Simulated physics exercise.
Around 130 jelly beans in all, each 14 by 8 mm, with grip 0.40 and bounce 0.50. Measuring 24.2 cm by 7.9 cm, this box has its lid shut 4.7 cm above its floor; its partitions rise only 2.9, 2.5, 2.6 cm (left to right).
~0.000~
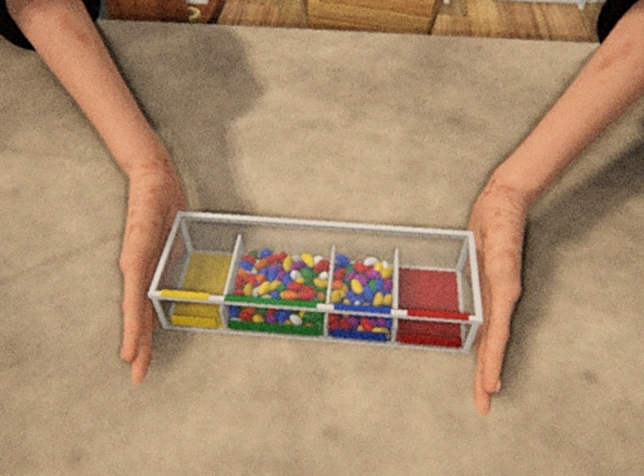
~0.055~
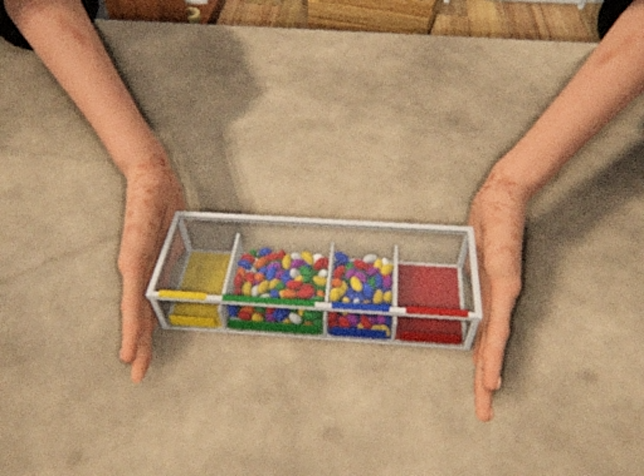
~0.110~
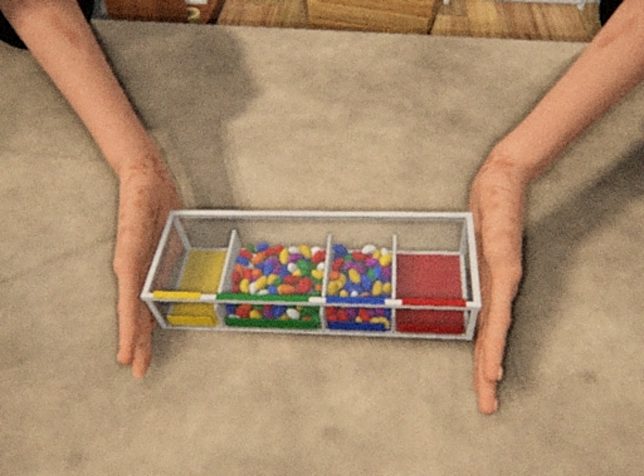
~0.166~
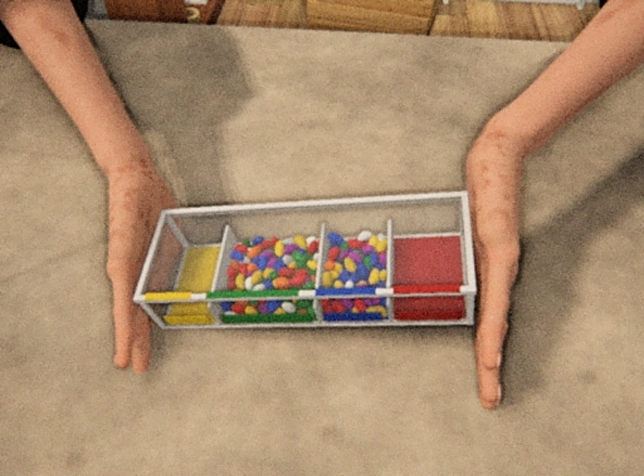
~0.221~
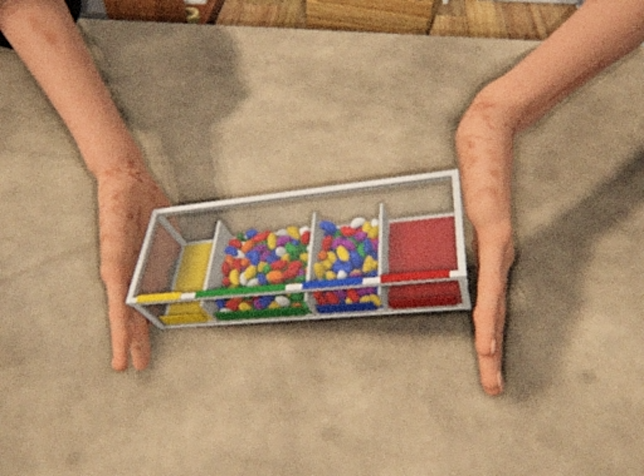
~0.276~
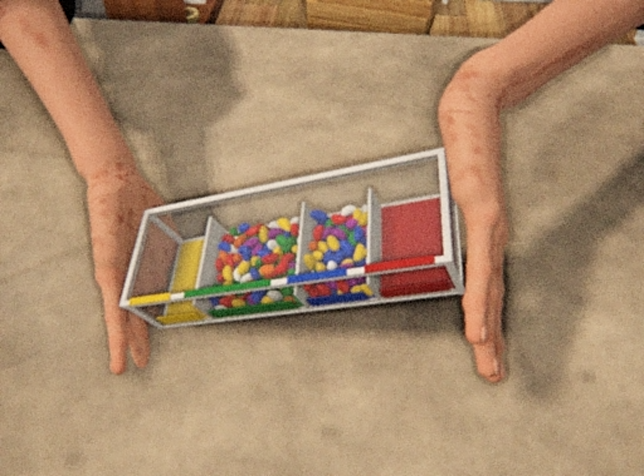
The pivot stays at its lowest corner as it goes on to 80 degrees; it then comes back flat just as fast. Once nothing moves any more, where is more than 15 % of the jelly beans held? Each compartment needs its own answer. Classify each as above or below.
Classification: Red compartment below, blue compartment above, green compartment above, yellow compartment above.
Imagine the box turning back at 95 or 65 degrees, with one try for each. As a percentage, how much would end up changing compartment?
I'd expect close to 60 and then close to 10 per cent.
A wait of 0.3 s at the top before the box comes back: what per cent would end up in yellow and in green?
You'd end up with yellow at 30 per cent and green at 50 per cent.
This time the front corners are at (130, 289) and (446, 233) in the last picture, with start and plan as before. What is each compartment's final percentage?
Red 0, blue 20, green 45, yellow 30.
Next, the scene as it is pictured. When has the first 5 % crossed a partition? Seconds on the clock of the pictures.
Reading: T about 0.85 s.
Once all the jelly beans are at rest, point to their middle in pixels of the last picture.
Look around (254, 305) in the last picture.
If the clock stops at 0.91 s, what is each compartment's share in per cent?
It splits as red 0, blue 35, green 55 and yellow 5 percent.
After 0.91 s, tilt 78 degrees; blue 35 %, green 55 %, yellow 5 %.
After 1.33 s, tilt 32 degrees; blue 25 %, green 55 %, yellow 20 %.
After 1.83 s, tilt 0 degrees; blue 25 %, green 55 %, yellow 20 %.
At rest (2.3 s), red 0 %, blue 25 %, green 55 %, yellow 20 %.
